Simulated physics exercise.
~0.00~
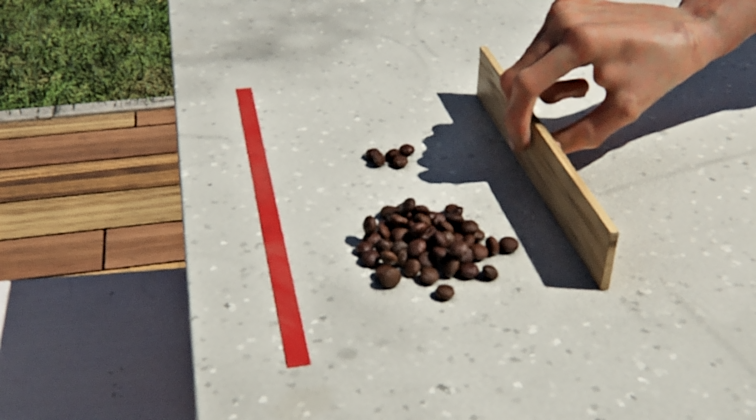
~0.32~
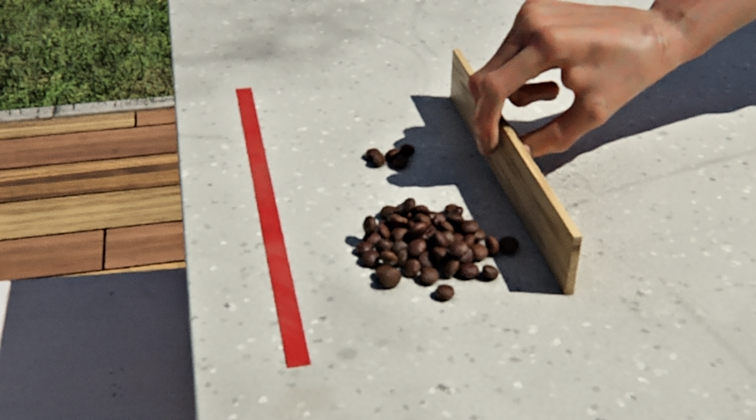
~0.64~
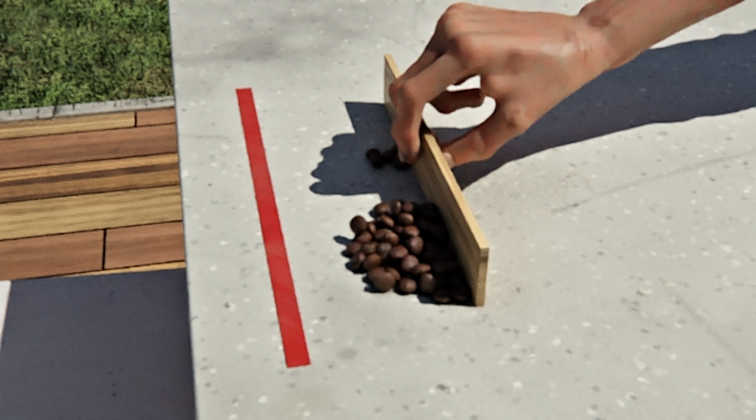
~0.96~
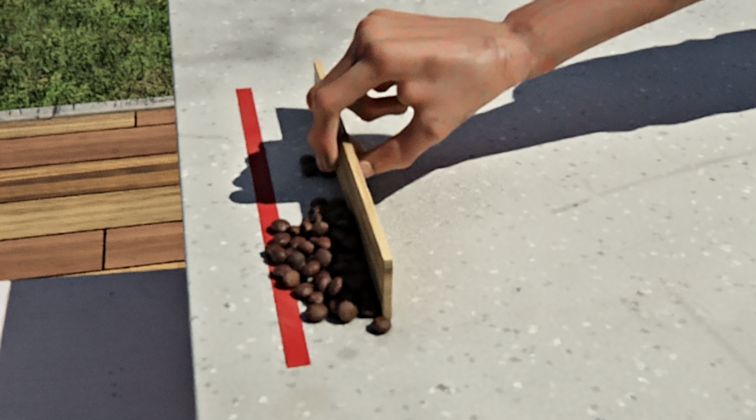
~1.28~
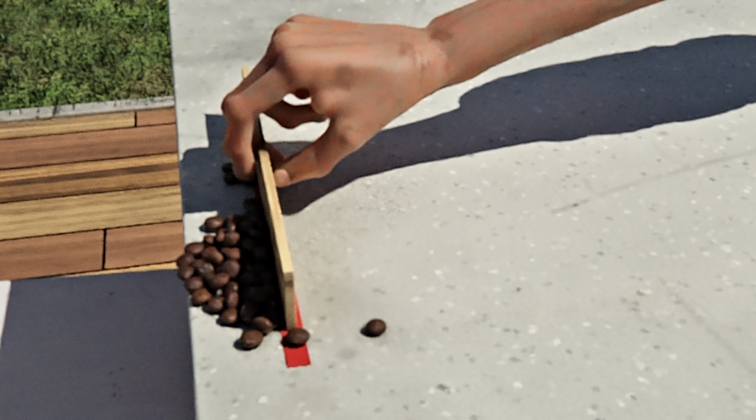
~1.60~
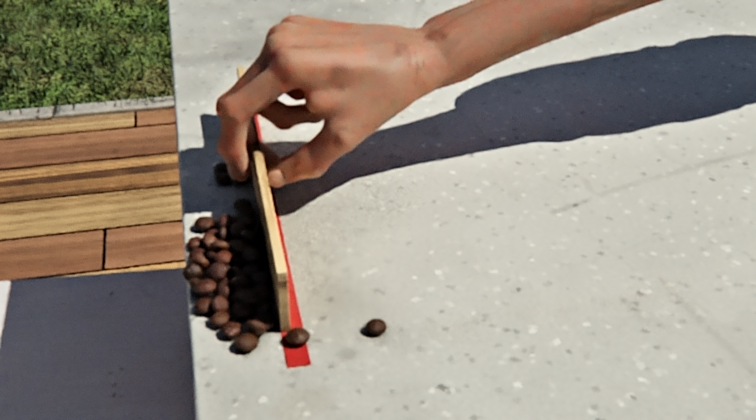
A hand slid a thin strip of wood leftward across a pale speckled tabletop, pushing a big heap of dark beans and a few behind it over a red tape line, then stopped there with the beans crowded at the table's edge and one left behind.
